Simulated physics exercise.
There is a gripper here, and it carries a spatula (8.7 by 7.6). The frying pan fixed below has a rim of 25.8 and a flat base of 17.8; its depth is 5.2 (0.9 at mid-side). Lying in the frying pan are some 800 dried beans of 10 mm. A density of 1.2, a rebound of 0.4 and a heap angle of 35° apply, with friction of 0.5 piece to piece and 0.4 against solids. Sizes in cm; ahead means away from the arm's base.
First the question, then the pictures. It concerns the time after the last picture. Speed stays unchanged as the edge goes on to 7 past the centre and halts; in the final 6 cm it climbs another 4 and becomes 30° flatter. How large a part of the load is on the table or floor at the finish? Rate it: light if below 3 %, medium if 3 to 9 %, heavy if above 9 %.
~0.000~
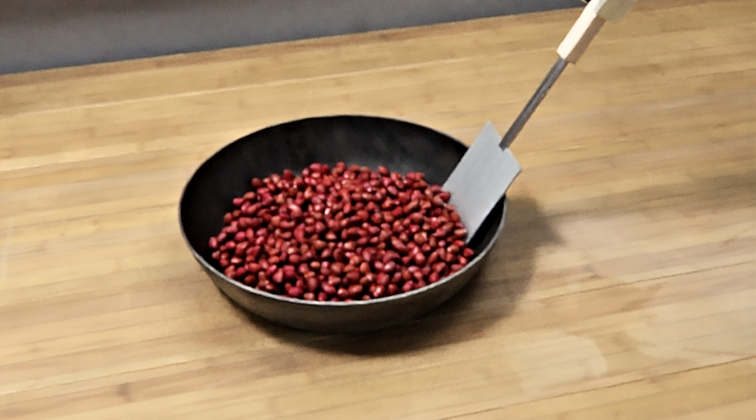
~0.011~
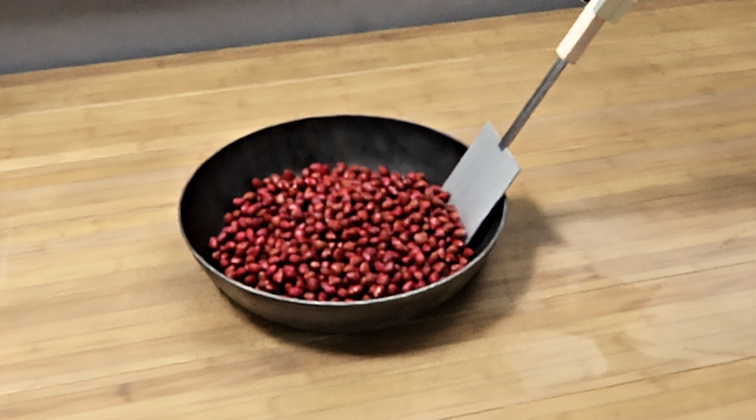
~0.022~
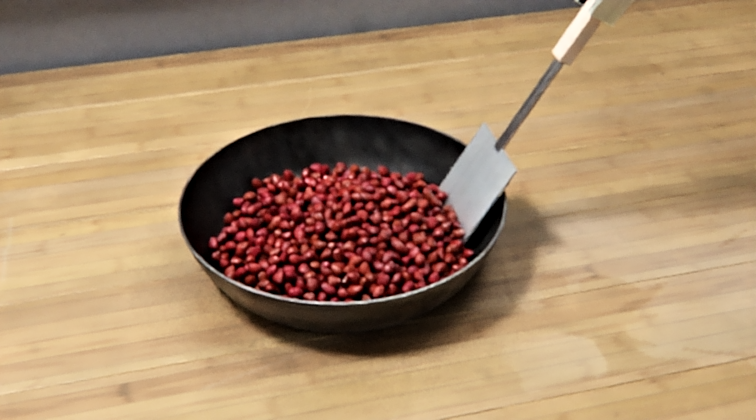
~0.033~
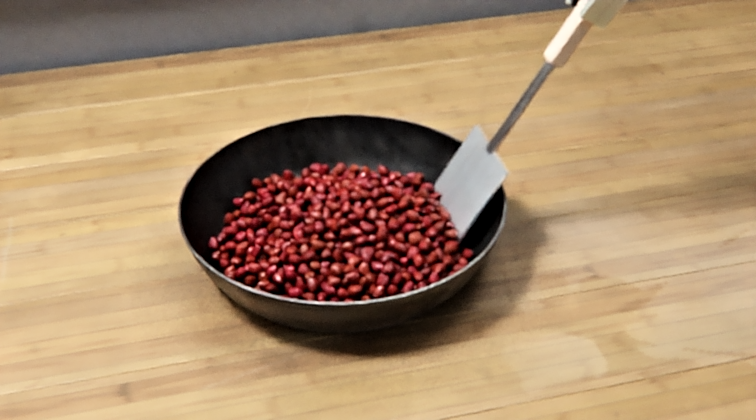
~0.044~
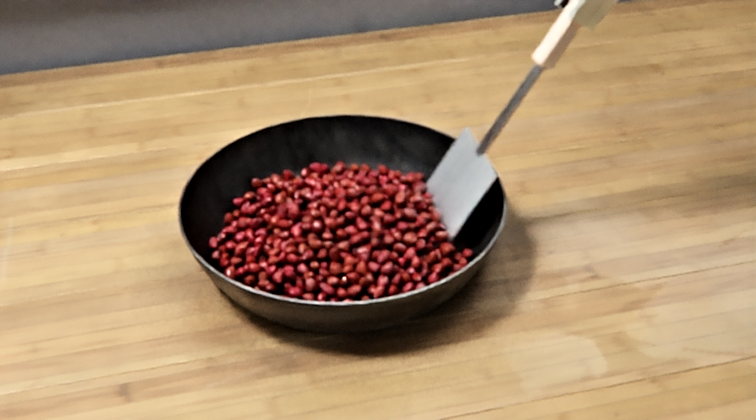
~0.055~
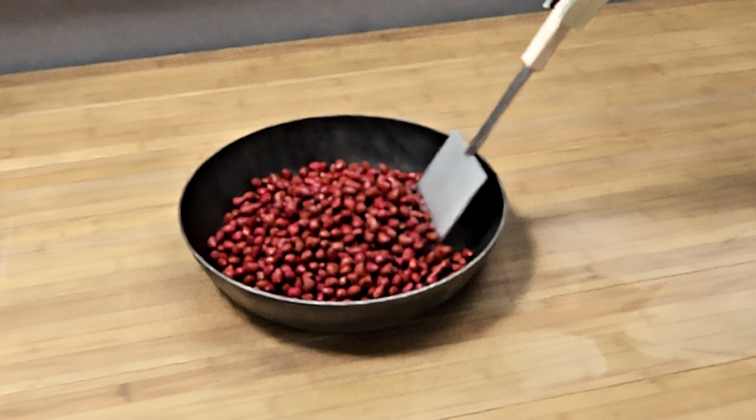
Rating: Medium.
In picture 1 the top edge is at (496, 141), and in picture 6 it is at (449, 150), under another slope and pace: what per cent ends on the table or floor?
It works out to about 15 %, more or less.
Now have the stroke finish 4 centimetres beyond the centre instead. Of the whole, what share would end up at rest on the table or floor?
My guess would be around 0 per cent.
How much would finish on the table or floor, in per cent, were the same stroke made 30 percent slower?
I'd expect near 0 per cent.
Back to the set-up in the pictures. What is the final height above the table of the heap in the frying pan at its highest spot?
Roughly 6.5 centimetres.
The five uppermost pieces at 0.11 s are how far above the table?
I'd put it close to 5 cm.
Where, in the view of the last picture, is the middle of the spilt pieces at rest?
My best guess is near (106, 291).
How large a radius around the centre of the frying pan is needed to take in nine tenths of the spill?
That's near 25 cm.
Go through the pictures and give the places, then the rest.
The spatula top edge at (505, 144), sloping 58°; upper third of the load around (348, 223), from x 215 to 470, top at y 170; 804 in the frying pan, in the first picture.
The spatula top edge at (504, 145), sloping 58°; upper third of the load around (348, 223), from x 215 to 470, top at y 170, in the second picture.
The spatula top edge at (500, 146), sloping 58°; upper third of the load around (350, 223), from x 215 to 470, top at y 170, in the third picture.
The spatula top edge at (492, 148), sloping 58°; upper third of the load around (353, 223), from x 215 to 470, top at y 170, in the fourth picture.
The spatula top edge at (481, 150), sloping 58°; upper third of the load around (351, 220), from x 215 to 470, top at y 165, in the fifth picture.
The spatula top edge at (471, 152), sloping 58°; upper third of the load around (347, 219), from x 210 to 465, top at y 165; 804 in the frying pan, in the sixth picture.
After 0.11 s, sloping 58°, highest piece 5 above the table; 804 in the frying pan.
After 0.17 s, sloping 48°, highest piece 6 above the table; 804 in the frying pan.
After 0.39 s, sloping 28°, highest piece 7 above the table; 764 in the frying pan, 37 on the table or floor, 3 on the blade or in flight.
After 1.44 s, sloping 28°, highest piece 6 above the table; 762 in the frying pan, 42 on the table or floor.
In the end, 762 in the frying pan, 42 on the table or floor. That is 5 % on the table or floor.
